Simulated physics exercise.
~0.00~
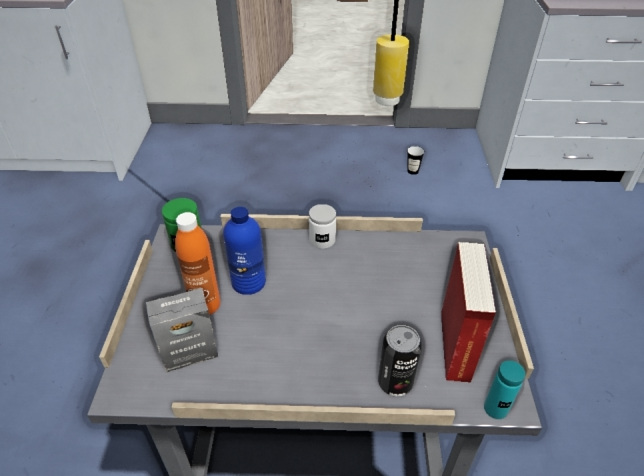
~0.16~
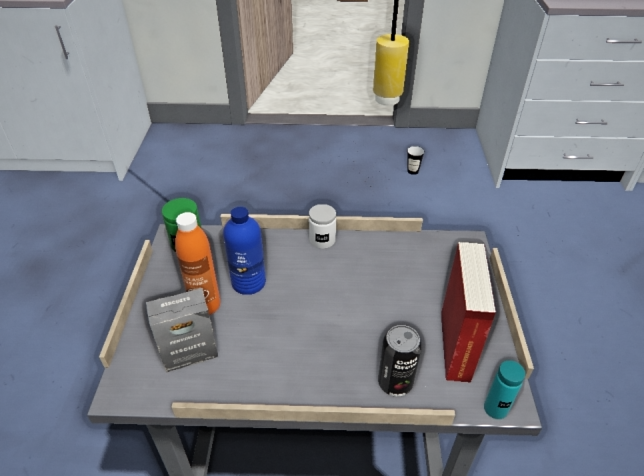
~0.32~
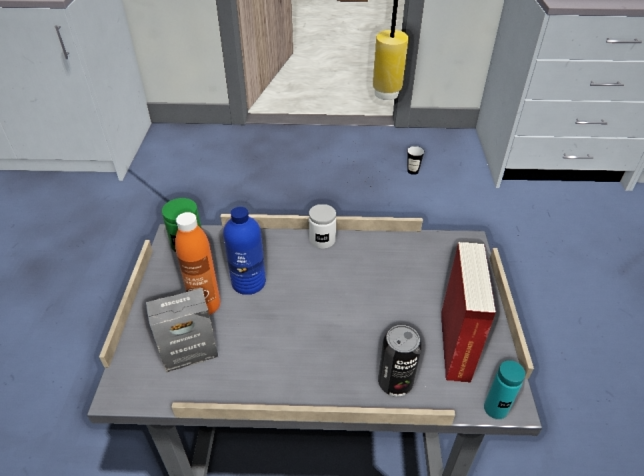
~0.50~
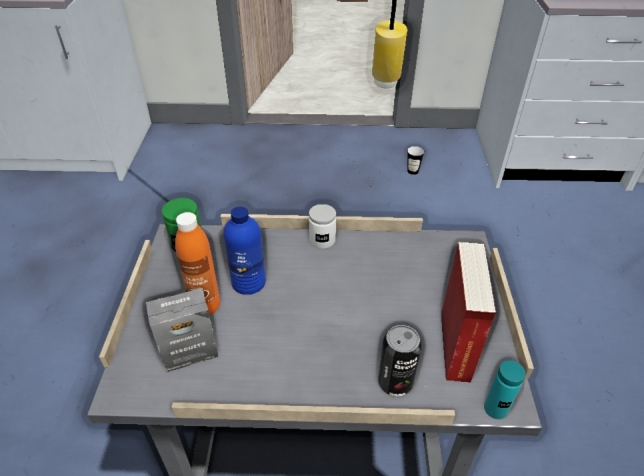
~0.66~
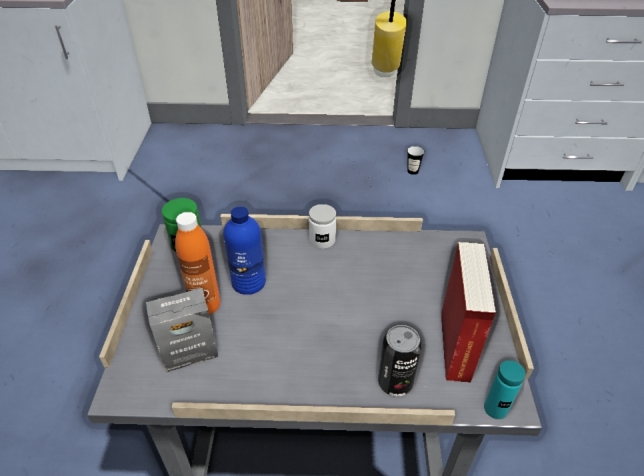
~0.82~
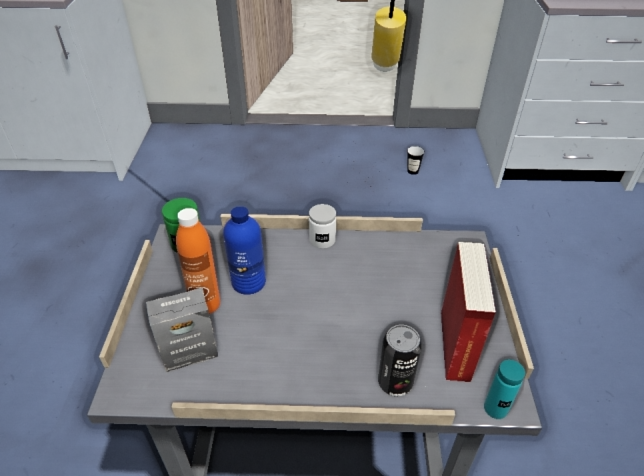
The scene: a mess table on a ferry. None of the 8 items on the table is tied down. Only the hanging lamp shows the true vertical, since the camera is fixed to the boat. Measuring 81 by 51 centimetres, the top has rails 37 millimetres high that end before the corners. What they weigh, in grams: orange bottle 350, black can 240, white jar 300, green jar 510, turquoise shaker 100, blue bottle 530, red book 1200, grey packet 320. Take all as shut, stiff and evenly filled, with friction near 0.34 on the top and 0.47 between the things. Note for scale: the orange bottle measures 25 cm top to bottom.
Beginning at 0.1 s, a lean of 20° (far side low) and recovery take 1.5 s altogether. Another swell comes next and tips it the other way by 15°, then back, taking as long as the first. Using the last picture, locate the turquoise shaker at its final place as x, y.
Final place of the turquoise shaker: (487, 353).
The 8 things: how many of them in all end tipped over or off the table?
2.
By 1.02 s, floor tilted 18°, far side down; turquoise shaker rocked 9° off its seat near (503, 385); orange bottle rocked 22° off its seat.
By 1.12 s, floor tilted 14°, far side down; turquoise shaker rocked 24° off its seat near (501, 376); orange bottle rocked 50° off its seat; grey packet 2 cm from its spot.
By 1.22 s, floor tilted 10°, far side down; turquoise shaker rocked 60° off its seat near (495, 363); orange bottle on its side; grey packet 2 cm from its spot.
By 1.32 s, floor tilted 6°, far side down; turquoise shaker on its side near (488, 355); orange bottle on its side; grey packet 2 cm from its spot.
When it is over (3.6 s), lying over on the table, orange bottle and turquoise shaker; the other 6 within 5 cm of the start. In the last view, turquoise shaker near (487, 353).
